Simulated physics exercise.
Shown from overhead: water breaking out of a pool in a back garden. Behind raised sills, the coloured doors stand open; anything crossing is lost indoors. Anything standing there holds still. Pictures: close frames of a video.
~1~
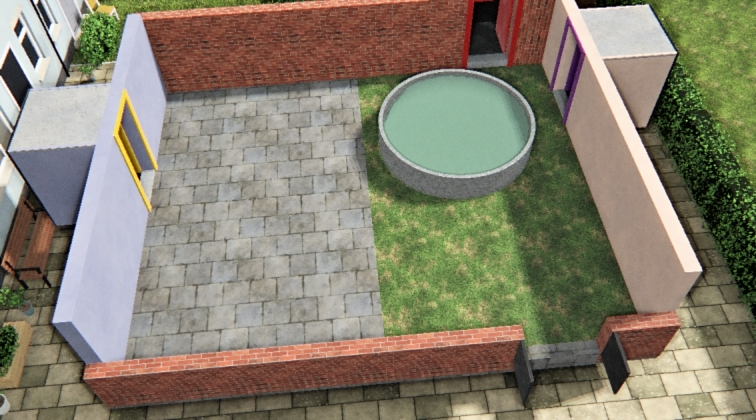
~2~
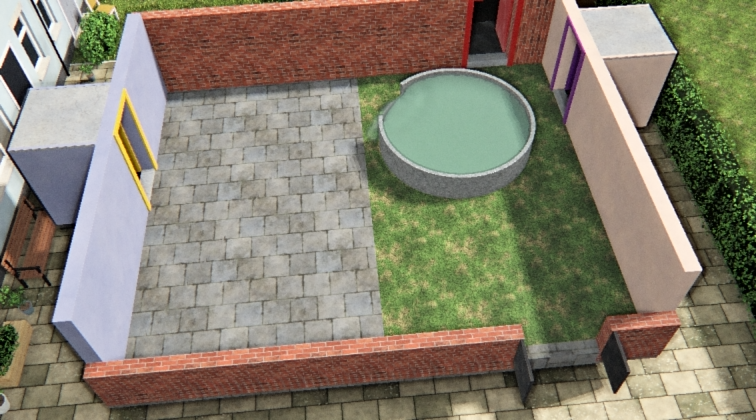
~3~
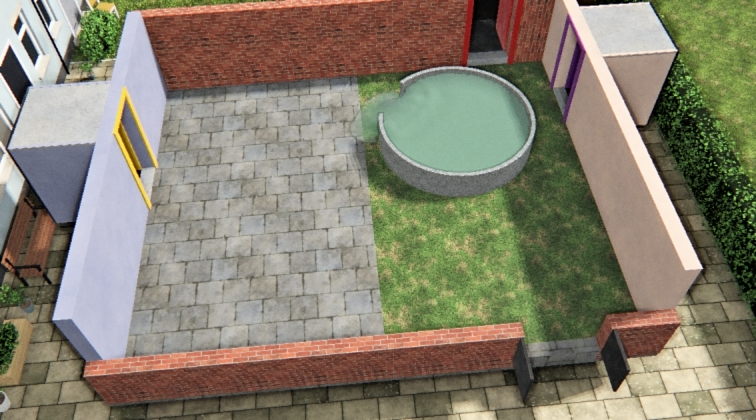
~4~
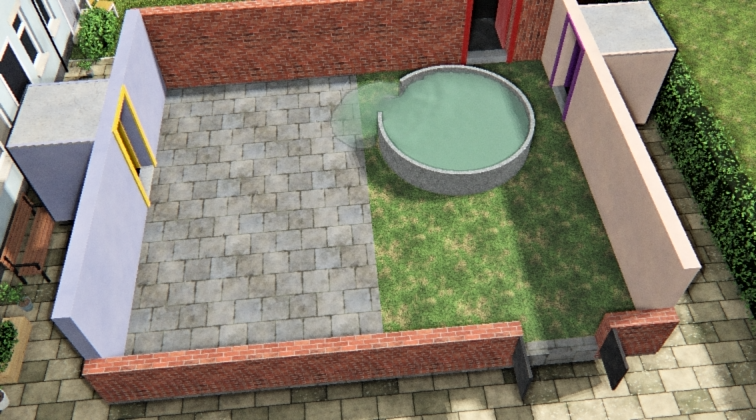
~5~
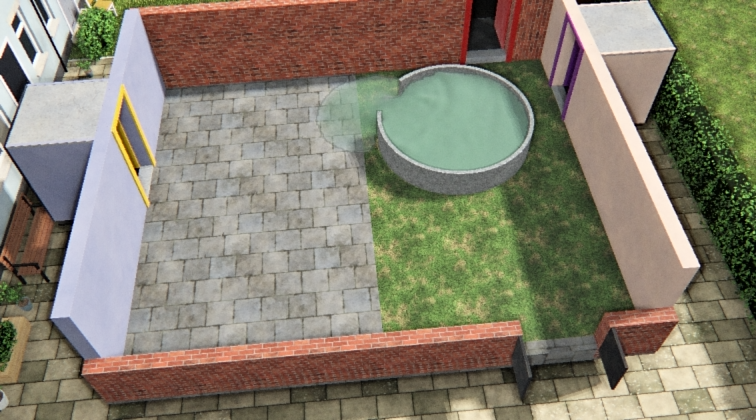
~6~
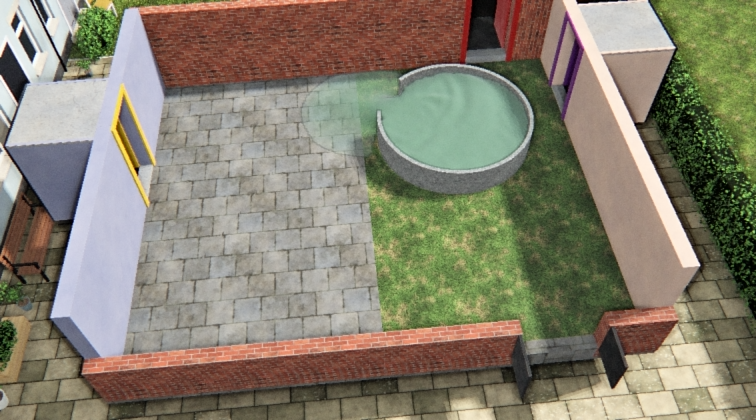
Water pours through a gap in the round pool's left side and spreads across the paving.
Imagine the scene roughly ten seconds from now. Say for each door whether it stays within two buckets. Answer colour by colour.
The yellow door goes past two buckets; the purple door stays within two buckets; the red door stays within two buckets.
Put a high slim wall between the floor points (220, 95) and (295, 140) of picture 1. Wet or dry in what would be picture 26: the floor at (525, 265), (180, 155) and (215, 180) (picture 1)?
One after the other: Not flooded, covered, under water.
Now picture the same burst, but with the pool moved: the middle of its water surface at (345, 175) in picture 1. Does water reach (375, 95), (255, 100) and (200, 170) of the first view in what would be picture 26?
Bone-dry, soaked, soaked.
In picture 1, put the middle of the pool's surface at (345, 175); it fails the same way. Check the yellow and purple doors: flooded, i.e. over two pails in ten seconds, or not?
Lab note - yellow door crosses the line; purple door never reaches it.
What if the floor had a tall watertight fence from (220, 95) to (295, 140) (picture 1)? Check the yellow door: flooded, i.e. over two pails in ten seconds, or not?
Note: Yellow sub-threshold.
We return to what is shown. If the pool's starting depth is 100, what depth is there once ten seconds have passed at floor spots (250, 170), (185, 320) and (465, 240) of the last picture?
Roughly 8, 25 and 0 per cent, in turn.
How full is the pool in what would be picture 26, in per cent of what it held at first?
Roughly 60 percent.
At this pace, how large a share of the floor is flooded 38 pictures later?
Estimated share: Around 50 %.
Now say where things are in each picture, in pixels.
The pool at (456, 122) is whole and still, in the first frame.
Water pours out at (389, 114) and has run to (372, 138), in the second frame.
Water pours out at (389, 114) and has run to (357, 135), in the third frame.
Water pours out at (388, 112) and has run to (334, 119), in the fourth frame.
The front is at (321, 111), out from the gap at (388, 111), in the fifth frame.
Water pours out at (387, 110) and has run to (309, 100), in the sixth frame.
A moment on, water covers 15 % of the floor; the yellow door not reached, the purple door not reached, the red door not reached.
Next, water covers 25 % of the floor; the yellow door not reached, the purple door not reached, the red door not reached.
Then, water covers 30 % of the floor; the yellow door under two buckets in, the purple door not reached, the red door not reached.
Later, water covers 50 % of the floor; the yellow door over two buckets in, the purple door not reached, the red door wet at the sill, nothing in.
In the end, water covers 75 % of the floor; the yellow door over two buckets in, the purple door wet at the sill, nothing in, the red door wet at the sill, nothing in.
